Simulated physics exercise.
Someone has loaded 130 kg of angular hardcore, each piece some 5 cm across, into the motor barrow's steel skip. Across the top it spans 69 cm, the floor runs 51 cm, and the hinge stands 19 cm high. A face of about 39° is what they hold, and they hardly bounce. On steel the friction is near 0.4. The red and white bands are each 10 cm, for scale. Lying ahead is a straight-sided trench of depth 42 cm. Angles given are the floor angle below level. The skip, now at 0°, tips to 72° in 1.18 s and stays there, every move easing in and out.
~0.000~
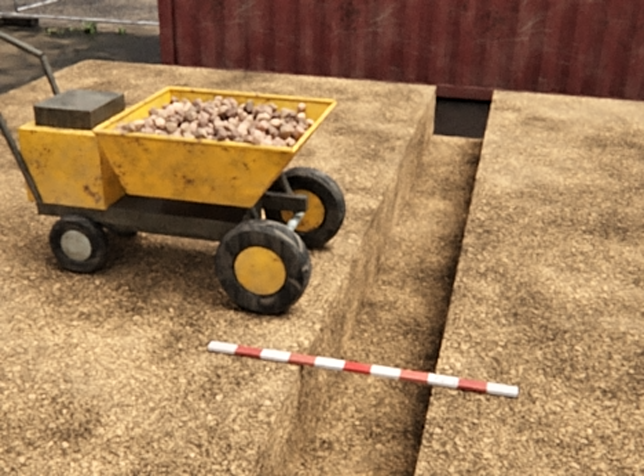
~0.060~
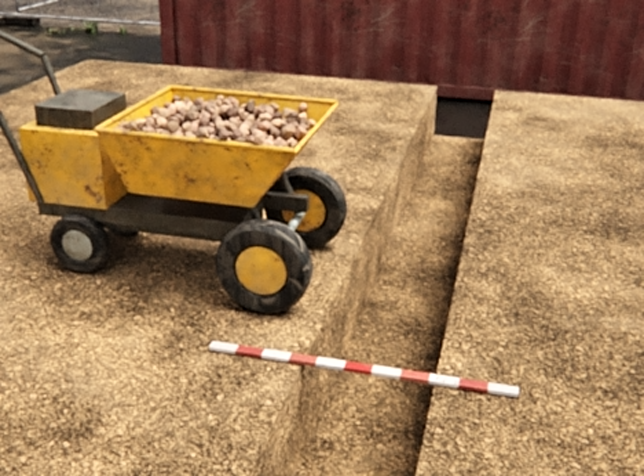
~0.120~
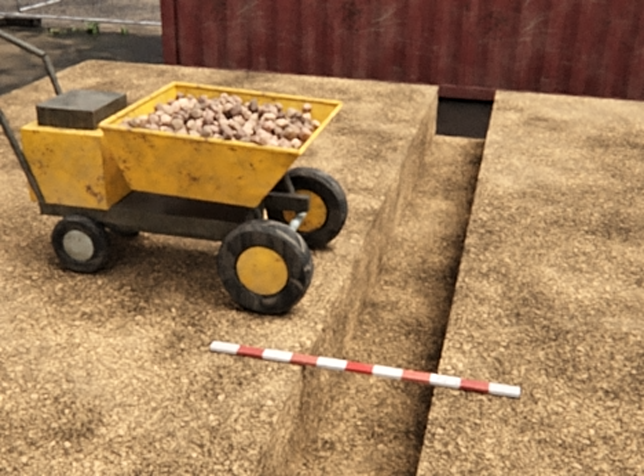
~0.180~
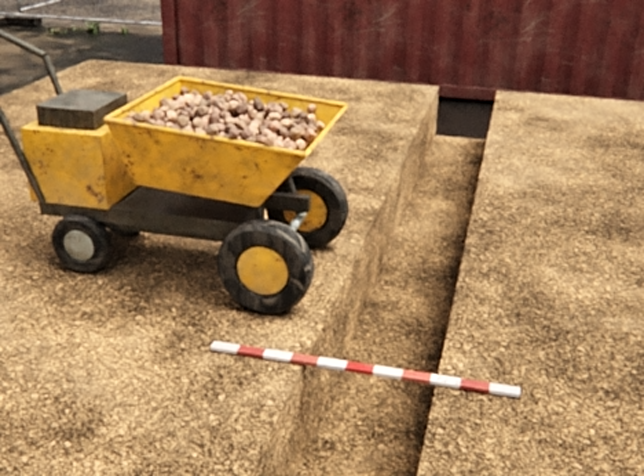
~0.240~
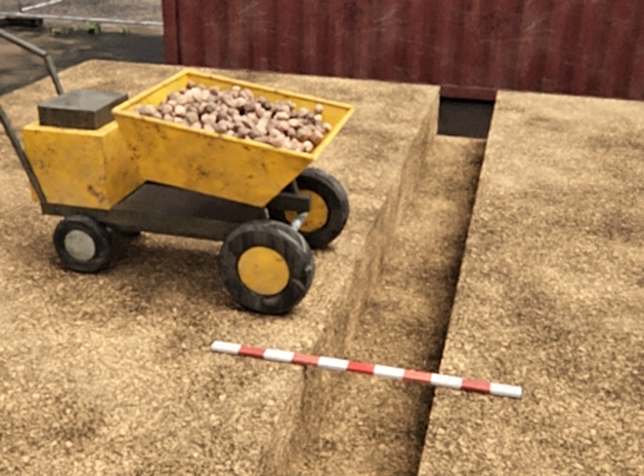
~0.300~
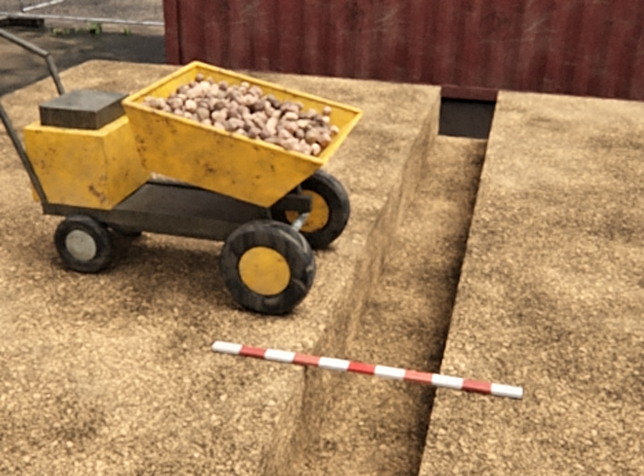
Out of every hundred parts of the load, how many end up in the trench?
Close to 65 in a hundred.
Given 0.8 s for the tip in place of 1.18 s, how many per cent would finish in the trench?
In that case, around 55%.
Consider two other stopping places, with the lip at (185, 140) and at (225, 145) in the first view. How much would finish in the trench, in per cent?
That gives roughly 70 per cent and roughly 90 per cent.
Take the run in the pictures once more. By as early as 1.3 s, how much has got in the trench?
By then, around 20 percent.
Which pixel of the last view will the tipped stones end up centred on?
Roughly (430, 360), I'd say.
After 0.9 s the floor is at 60°; 100 % in the skip; the foremost stones are at (401, 229).
After 1.3 s the floor is at 72°; 69 % in the skip, 18 % in the trench, 13 % past the trench; the foremost stones are at (510, 300).
After 1.6 s the floor is at 72°; 38 % in the skip, 37 % in the trench, 25 % past the trench; the foremost stones are at (624, 323).
After 3.6 s the floor is at 72°; 11 % in the skip, 65 % in the trench, 24 % past the trench; the foremost stones are past the picture's edge.
